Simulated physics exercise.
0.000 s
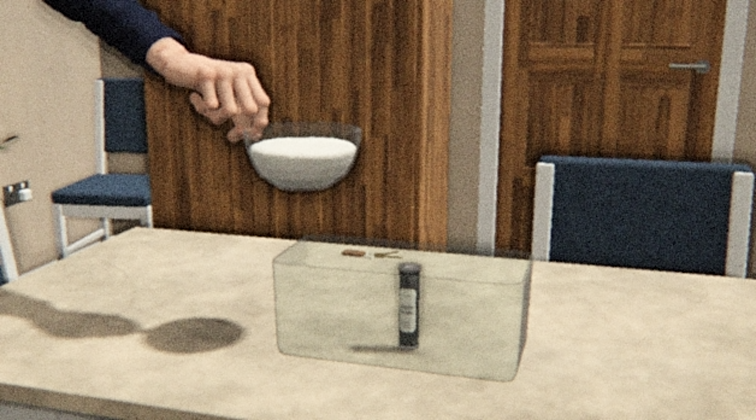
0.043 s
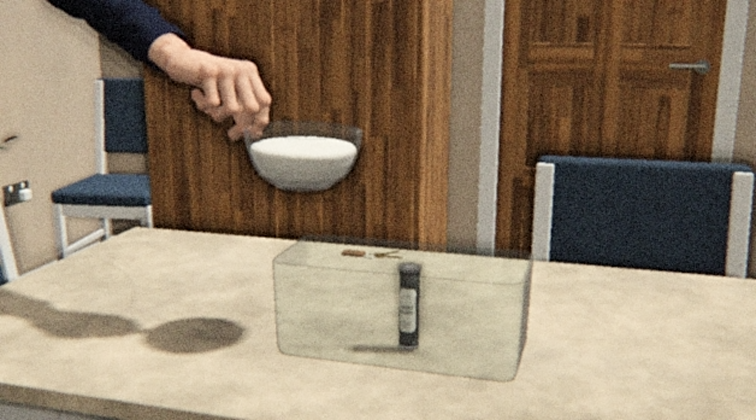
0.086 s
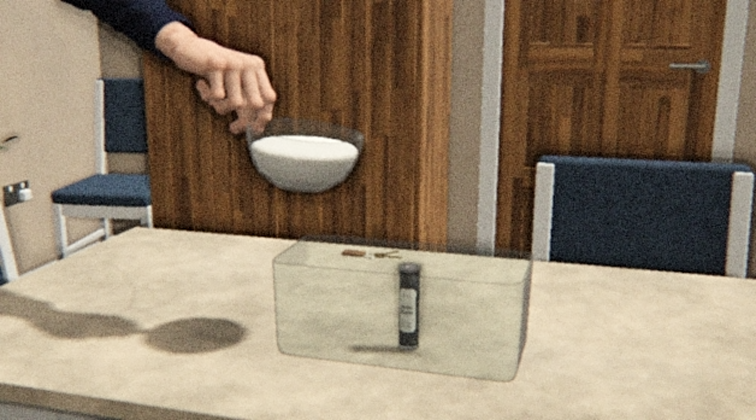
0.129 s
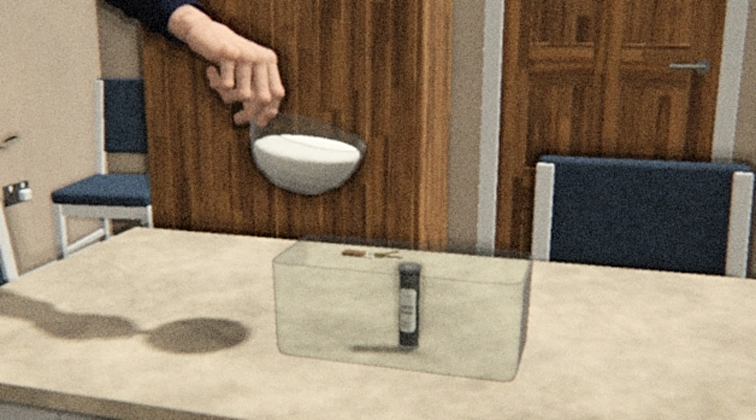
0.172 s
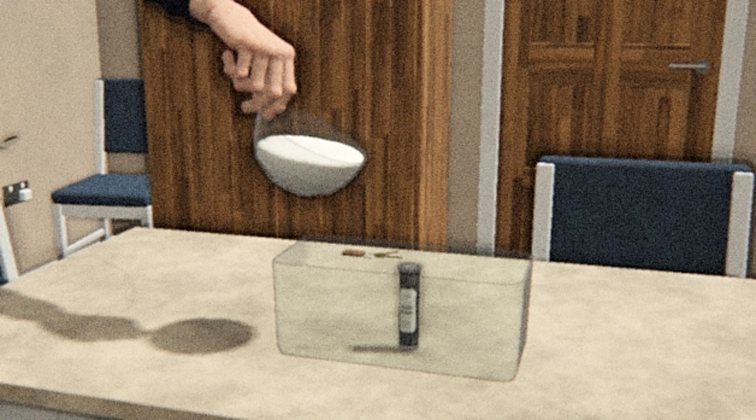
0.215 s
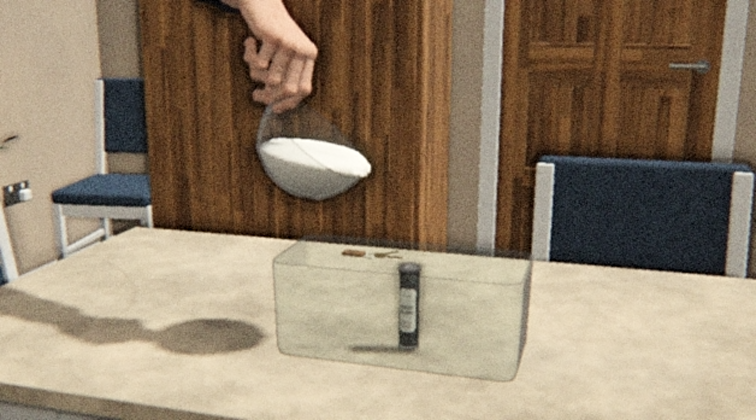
Above a pale tabletop, a hand held a round see-through bowl of milk over a clear long basin with a small dark container inside, then tilted the bowl steadily rightwards until it leaned steeply.
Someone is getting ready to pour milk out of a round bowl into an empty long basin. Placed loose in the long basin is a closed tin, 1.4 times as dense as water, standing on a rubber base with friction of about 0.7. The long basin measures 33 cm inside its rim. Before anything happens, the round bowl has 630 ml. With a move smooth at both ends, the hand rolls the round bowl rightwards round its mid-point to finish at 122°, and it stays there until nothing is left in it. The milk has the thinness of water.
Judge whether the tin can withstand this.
It cannot withstand it and falls over.
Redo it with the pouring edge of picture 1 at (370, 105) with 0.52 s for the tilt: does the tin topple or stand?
After that, the tin overturns.
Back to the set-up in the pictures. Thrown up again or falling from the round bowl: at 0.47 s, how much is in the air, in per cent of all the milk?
Roughly 22 percent.
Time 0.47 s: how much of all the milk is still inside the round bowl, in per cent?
Near 3 in a hundred.
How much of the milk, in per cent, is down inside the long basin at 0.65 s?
I reckon close to 98 per cent.
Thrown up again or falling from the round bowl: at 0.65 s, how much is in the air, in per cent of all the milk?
Roughly 2 %.
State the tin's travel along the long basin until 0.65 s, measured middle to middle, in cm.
Reading: Roughly 2 cm.
By 0.47 s the tilt is 115° and 3 per cent is still to pour; the tin stands where it began.
By 0.65 s the tilt is 122° and 0 per cent is still to pour; the tin leans 10°.
By 0.84 s the tilt is 122° and 0 per cent is still to pour; the tin leans 16°.
By 1.05 s the tilt is 122° and 0 per cent is still to pour; the tin leans 51°.
At rest the tin lies on its side.
